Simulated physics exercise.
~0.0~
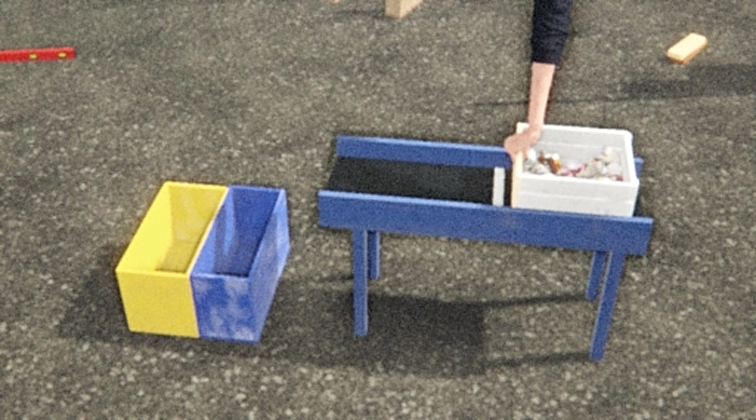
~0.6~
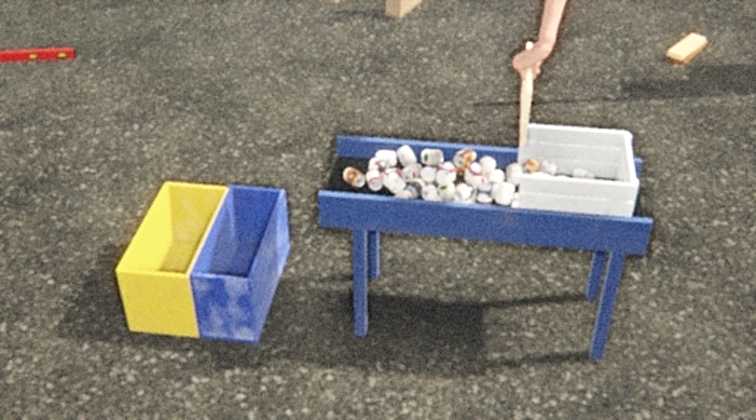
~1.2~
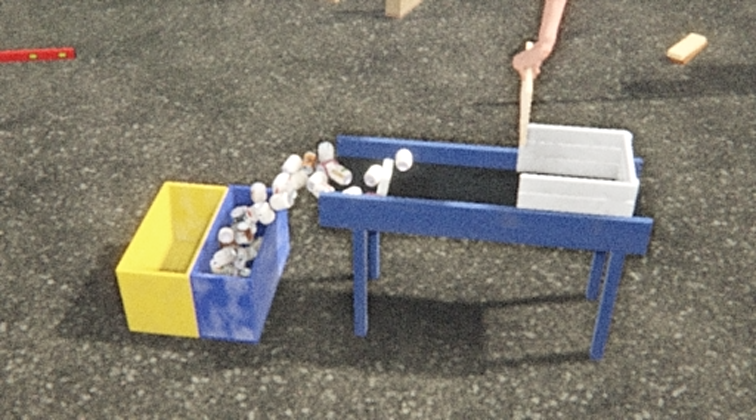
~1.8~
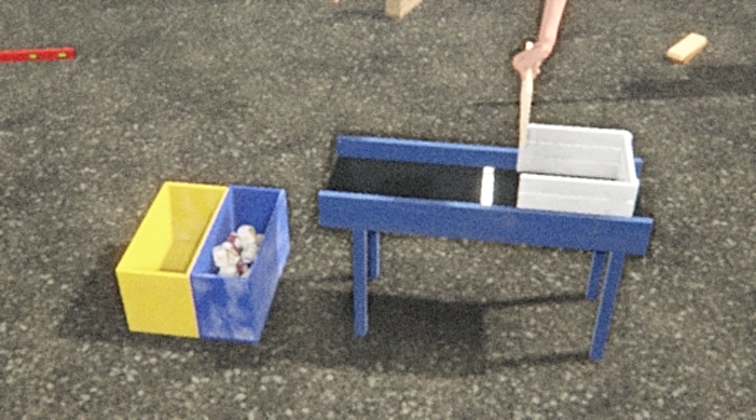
A blue-sided conveyor table with a black belt stands on dark, speckled ground, seen from above and to one side. A white pen full of small cans sits at its right end, with a blue tub and a yellow bin on the ground to the left. A hand reaching in from above lifts the gate at the pen, and the cans spread leftward along the belt. They spill off the left end in a stream and drop into the blue tub. Finally, the pen is empty, a white stripe shows on the cleared belt, and the cans lie in the blue tub, with the yellow bin still empty.
